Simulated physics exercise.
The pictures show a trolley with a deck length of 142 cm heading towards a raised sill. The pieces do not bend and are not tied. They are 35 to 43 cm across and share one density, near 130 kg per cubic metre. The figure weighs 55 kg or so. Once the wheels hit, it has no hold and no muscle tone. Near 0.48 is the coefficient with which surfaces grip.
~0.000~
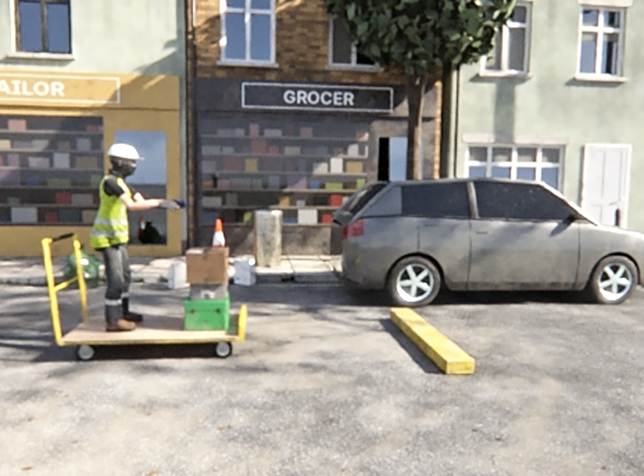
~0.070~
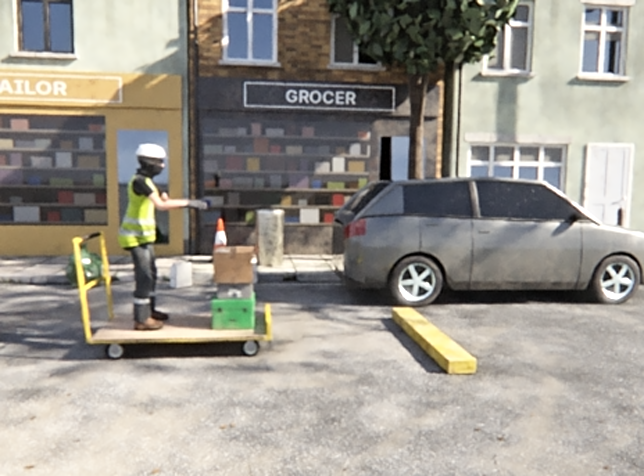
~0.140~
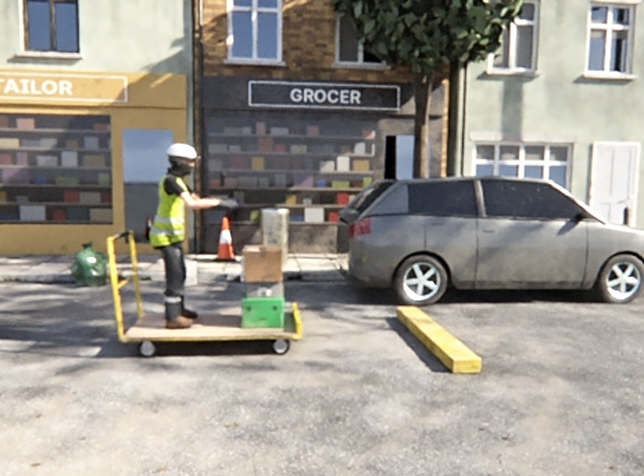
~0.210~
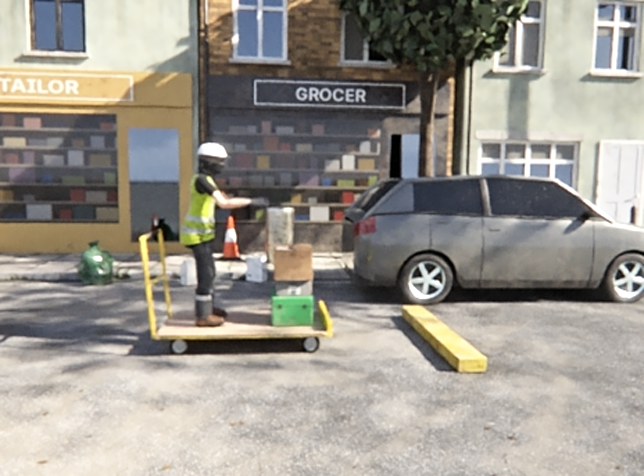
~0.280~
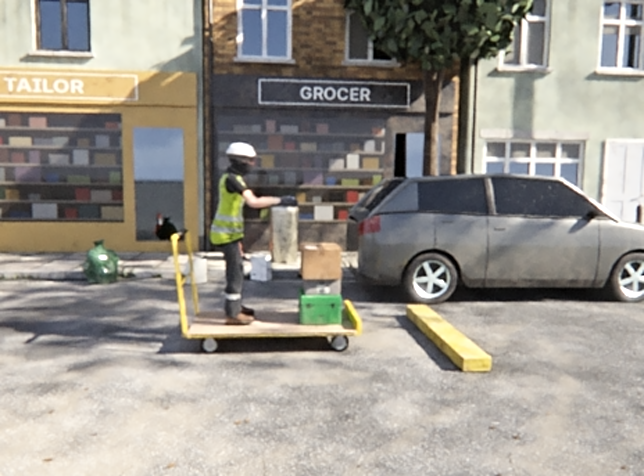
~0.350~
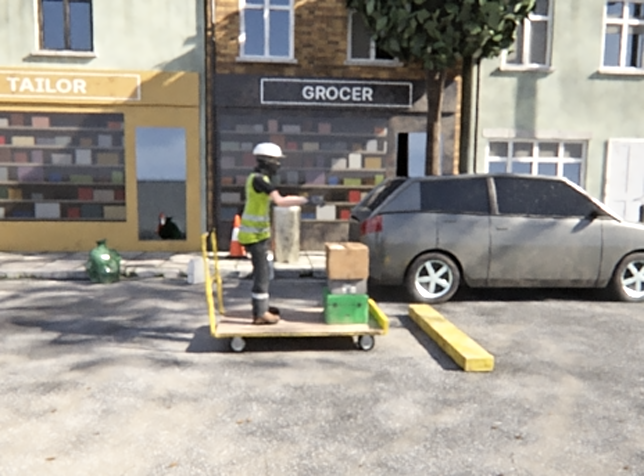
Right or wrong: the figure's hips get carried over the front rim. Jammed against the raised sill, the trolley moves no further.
Right.
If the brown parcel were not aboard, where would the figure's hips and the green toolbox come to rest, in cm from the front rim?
Final spots: Hips 30 cm beyond the front rim, green 20 cm behind.
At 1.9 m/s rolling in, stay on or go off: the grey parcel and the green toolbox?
Lab note: Grey - leaves the load, green - remains loaded.
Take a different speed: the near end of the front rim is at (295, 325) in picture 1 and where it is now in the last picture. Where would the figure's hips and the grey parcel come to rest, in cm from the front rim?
Rest positions - hips: 40 behind; grey: 10 past.
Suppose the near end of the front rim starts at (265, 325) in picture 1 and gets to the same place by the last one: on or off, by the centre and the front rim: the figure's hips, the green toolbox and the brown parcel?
If so, the hips would be still in place, the green one still in place and the brown one past the rim.
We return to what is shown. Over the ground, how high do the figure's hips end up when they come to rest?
Around 25 centimetres up.
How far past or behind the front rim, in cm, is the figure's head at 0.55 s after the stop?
About 60 cm past the front rim.
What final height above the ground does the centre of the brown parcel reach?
15 cm.
The wheels strike at 0.54 s.
After 0.79 s the figure's hips are 41 cm behind the rim, near (400, 256) in the last picture's view.
After 1.09 s the figure's hips are 4 cm past the rim, near (446, 282) in the last picture's view.
After 1.54 s the figure's hips are 16 cm past the rim, near (458, 313) in the last picture's view.
At rest, 3.8 s, past the rim, brown parcel, grey parcel and the figure's hips; behind it, green toolbox.
